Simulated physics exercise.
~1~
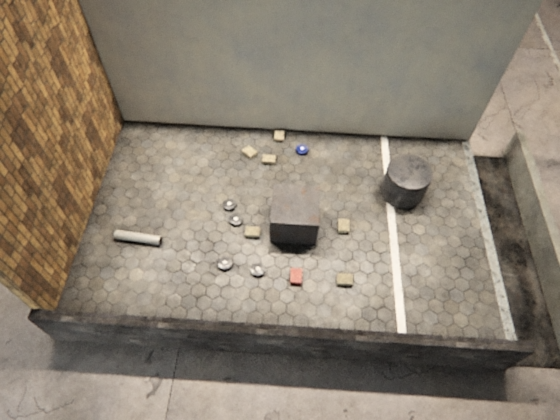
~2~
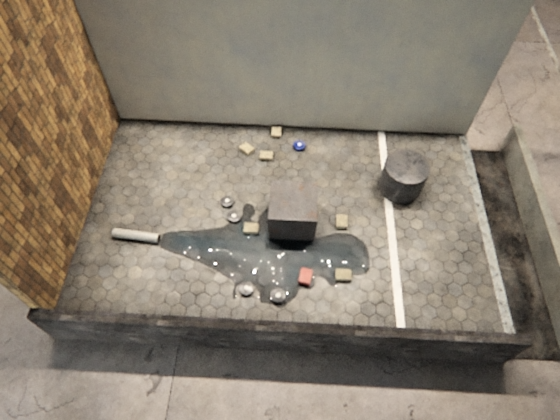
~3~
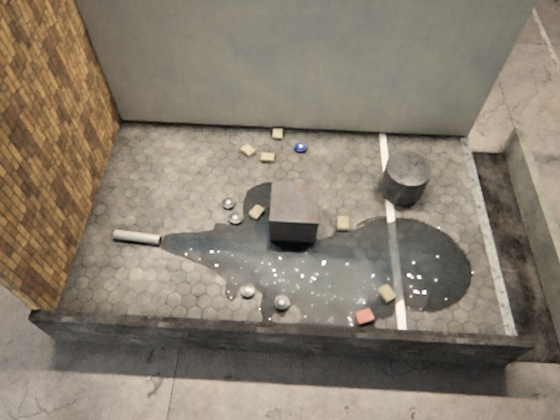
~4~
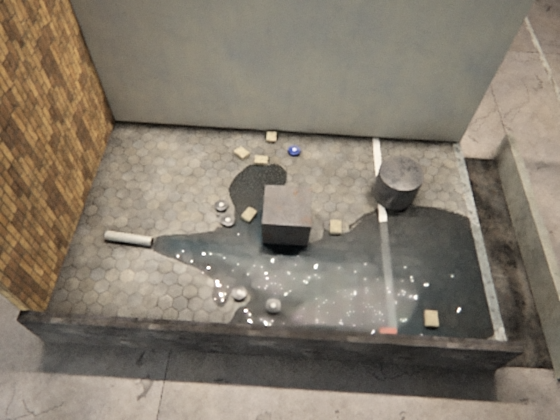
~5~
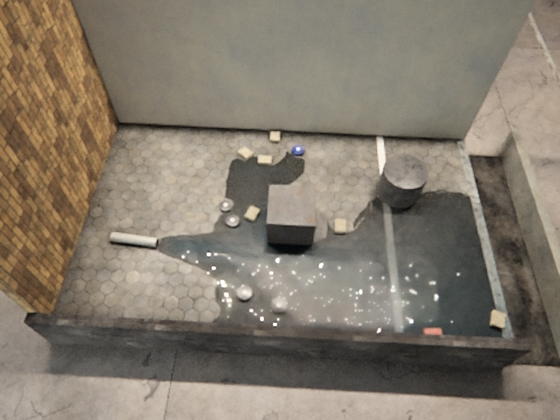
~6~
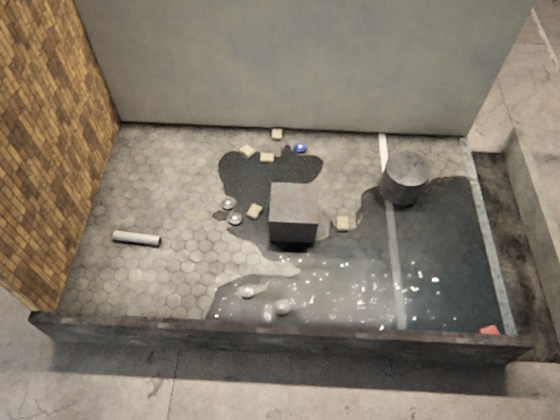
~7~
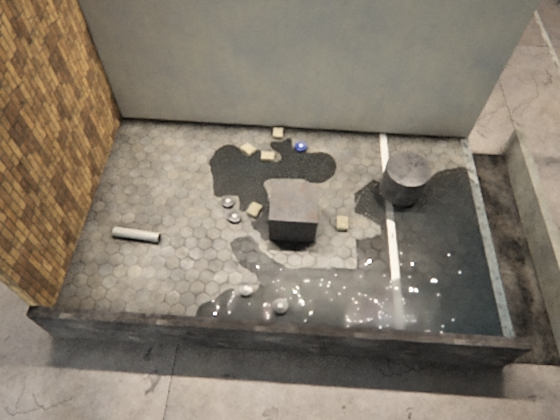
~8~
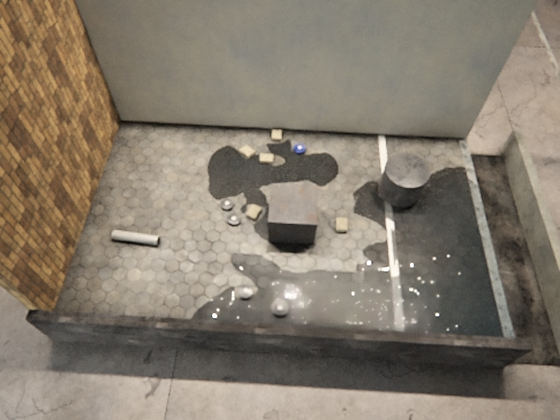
The footage shows water spreading rightward from a pipe end across a tiled floor, around a dark block, carrying a red float and a yellowish one over the painted stripe until both disappear, while the blue lid stays near the back wall and the flow stops, leaving wet patches.
